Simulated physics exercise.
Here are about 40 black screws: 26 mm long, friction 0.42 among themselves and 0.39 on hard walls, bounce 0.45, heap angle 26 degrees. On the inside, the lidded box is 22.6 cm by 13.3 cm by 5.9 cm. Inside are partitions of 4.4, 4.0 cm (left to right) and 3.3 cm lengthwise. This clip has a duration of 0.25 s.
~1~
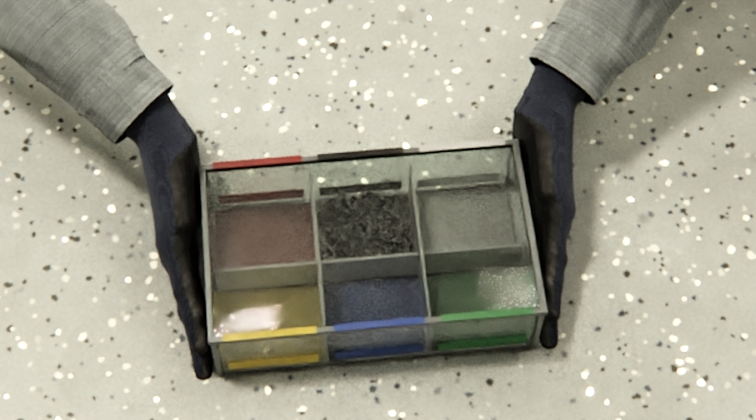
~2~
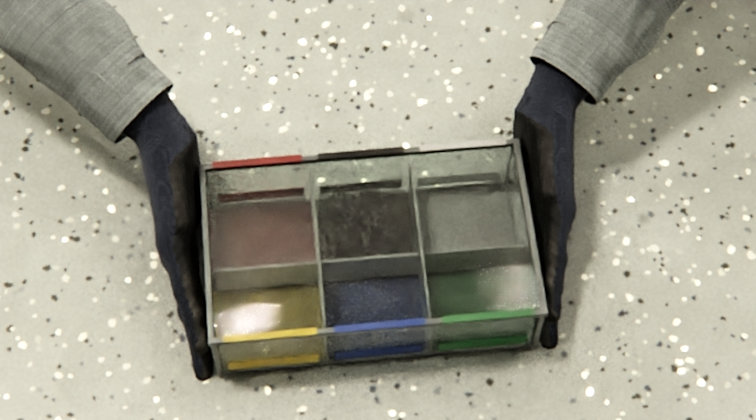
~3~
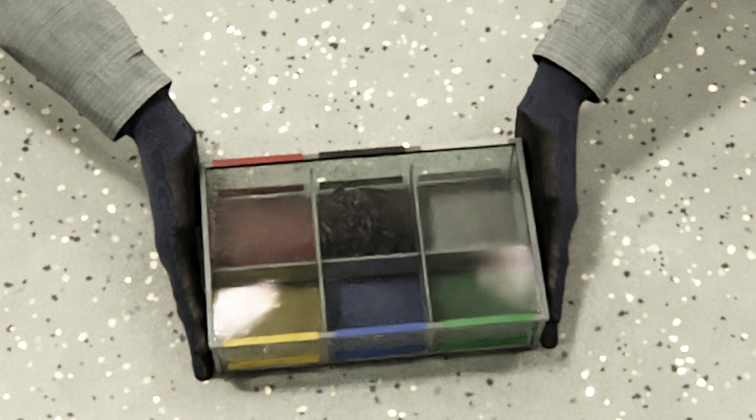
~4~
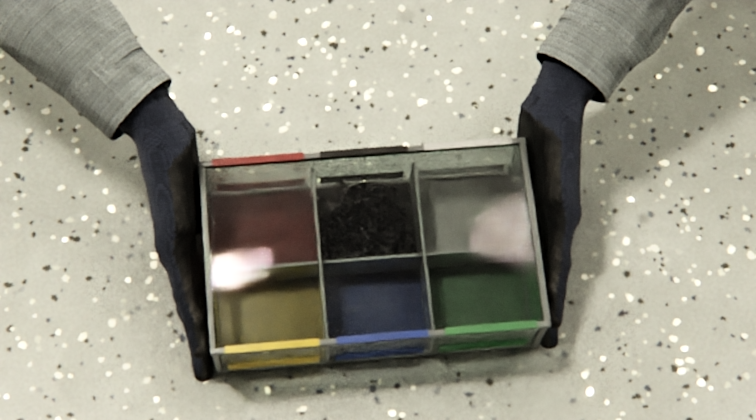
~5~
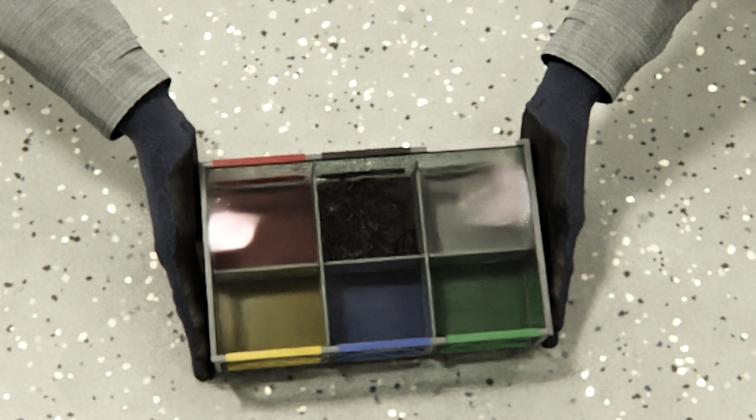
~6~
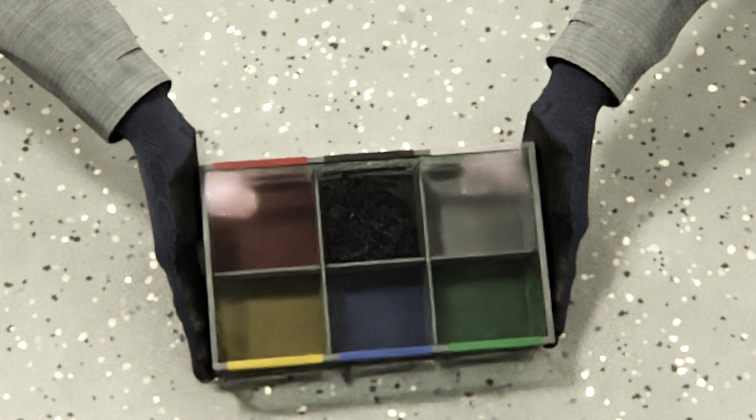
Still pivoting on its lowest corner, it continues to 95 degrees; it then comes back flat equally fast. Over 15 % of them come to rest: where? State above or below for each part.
Red: Below. Blue: Above. Green: Below. Yellow: Below. White: Below. Black: Above.
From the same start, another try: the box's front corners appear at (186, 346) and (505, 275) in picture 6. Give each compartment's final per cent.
By the end, red has 15%, blue has 5%, green has 0%, yellow has 10%, white has 0% and black has 65%.
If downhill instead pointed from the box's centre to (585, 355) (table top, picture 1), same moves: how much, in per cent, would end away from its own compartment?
About 40 per cent.
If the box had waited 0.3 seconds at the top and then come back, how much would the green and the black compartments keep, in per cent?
In that case green 10, black 20.
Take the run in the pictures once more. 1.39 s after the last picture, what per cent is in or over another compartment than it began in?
Roughly 75 %.
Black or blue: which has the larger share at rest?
Blue compartment.
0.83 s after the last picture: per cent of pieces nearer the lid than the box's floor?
Roughly 40 per cent.
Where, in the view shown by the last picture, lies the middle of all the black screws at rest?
Near (389, 327).
Then, 0.83 s after the last picture, tilt 95 degrees; blue 10 %, black 90 %.
Then, 1.39 s after the last picture, tilt 41 degrees; blue 70 %, green 5 %, black 25 %.
Then, 2.00 s after the last picture, tilt 0 degrees; blue 70 %, green 5 %, black 25 %.
In the end, red 0 %, blue 70 %, green 5 %, yellow 0 %, white 0 %, black 25 %.
